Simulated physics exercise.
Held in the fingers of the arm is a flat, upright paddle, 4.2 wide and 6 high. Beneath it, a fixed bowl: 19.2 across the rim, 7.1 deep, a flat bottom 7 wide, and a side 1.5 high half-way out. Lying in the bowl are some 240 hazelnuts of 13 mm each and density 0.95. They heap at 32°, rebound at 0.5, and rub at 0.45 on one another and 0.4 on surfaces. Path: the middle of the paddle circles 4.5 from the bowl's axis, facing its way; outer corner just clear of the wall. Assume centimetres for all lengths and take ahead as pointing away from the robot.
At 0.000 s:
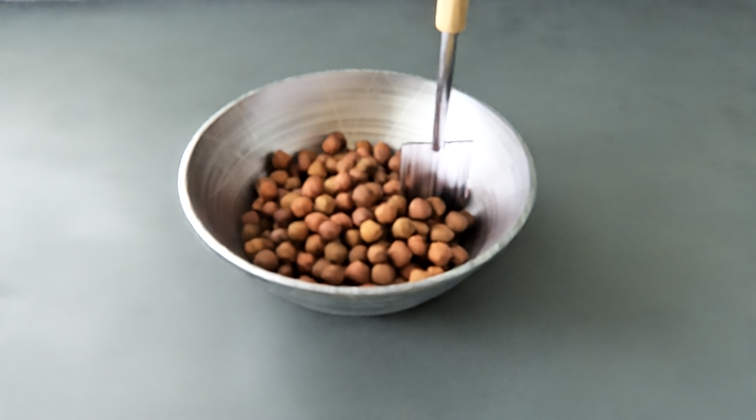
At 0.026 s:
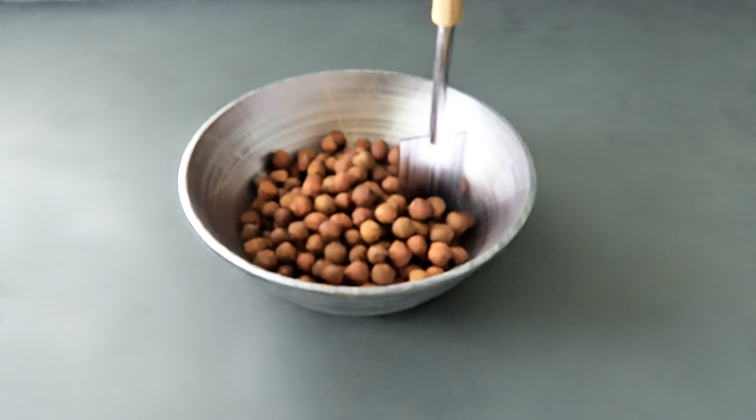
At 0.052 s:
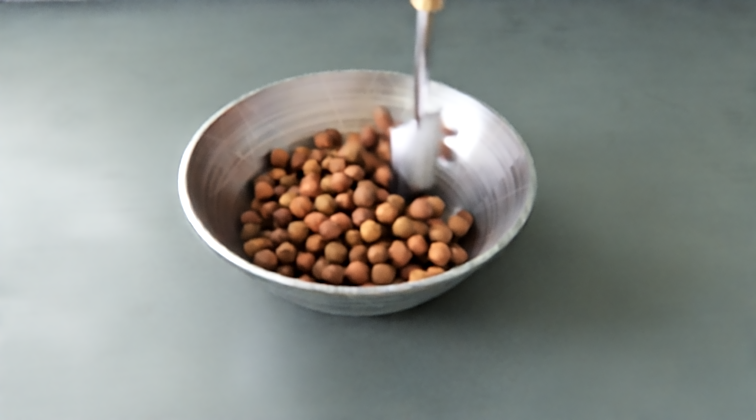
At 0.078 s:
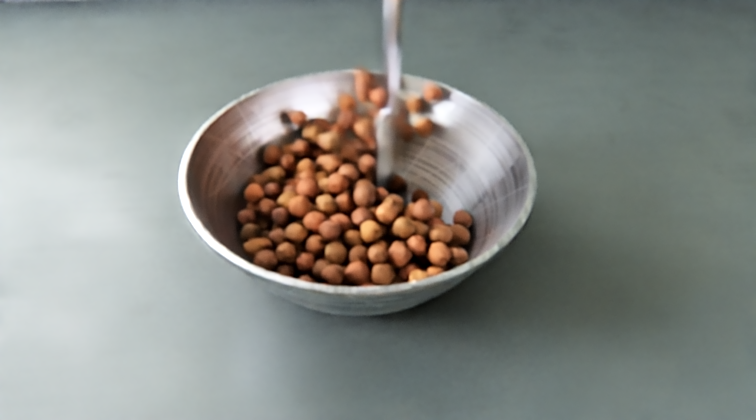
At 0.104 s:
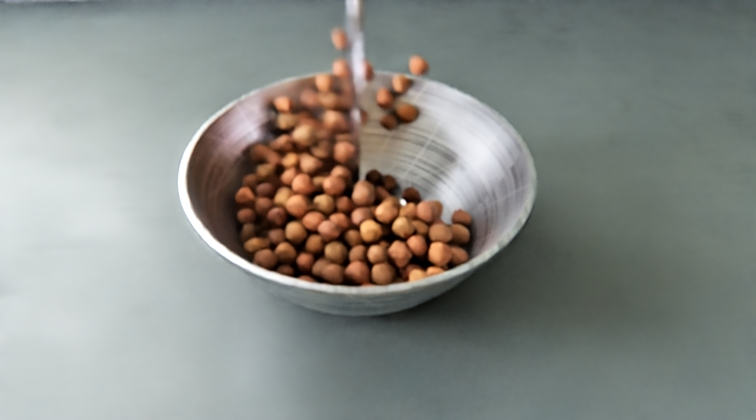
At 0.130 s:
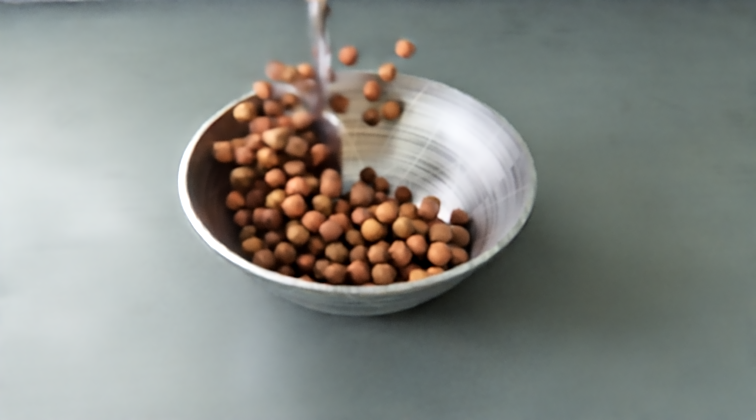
A flat paddle with a wooden handle swept leftward around the back of a metal bowl of small brown balls, pushing them up into a heap on the left and tossing several above the rim.
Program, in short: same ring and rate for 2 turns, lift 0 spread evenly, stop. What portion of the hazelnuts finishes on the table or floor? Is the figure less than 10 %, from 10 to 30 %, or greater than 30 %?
The figure is greater than 30 %.
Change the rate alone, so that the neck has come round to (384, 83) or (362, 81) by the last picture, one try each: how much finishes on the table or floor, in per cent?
Roughly 15 and 30 percent, in that order.
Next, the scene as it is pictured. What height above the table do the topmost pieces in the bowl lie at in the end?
I'd say close to 6.0 centimetres.
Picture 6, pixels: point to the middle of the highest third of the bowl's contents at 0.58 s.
It is centred roughly at (278, 245).
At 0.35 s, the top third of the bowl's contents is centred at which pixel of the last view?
Upper-third centre: Approx. (470, 169) px.
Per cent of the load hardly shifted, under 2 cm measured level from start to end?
Result: Close to 5 per cent of the load.
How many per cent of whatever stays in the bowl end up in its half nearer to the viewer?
Close to 40 in a hundred.
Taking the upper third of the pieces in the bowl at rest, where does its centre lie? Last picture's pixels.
Somewhere close to (408, 160).
After 0.35 s, 348° round, highest piece 11 above the table; 180 in the bowl, 23 on the table or floor, 41 in flight or on the tool.
After 0.58 s, 222° round, highest piece 11 above the table; 147 in the bowl, 86 on the table or floor, 11 in flight or on the tool.
After 0.89 s, 0° round, highest piece 7 above the table; 132 in the bowl, 112 on the table or floor.
After 1.59 s, 0° round, highest piece 6 above the table; 132 in the bowl, 112 on the table or floor.
At rest, 132 in the bowl, 112 on the table or floor. That is 46 % on the table or floor.
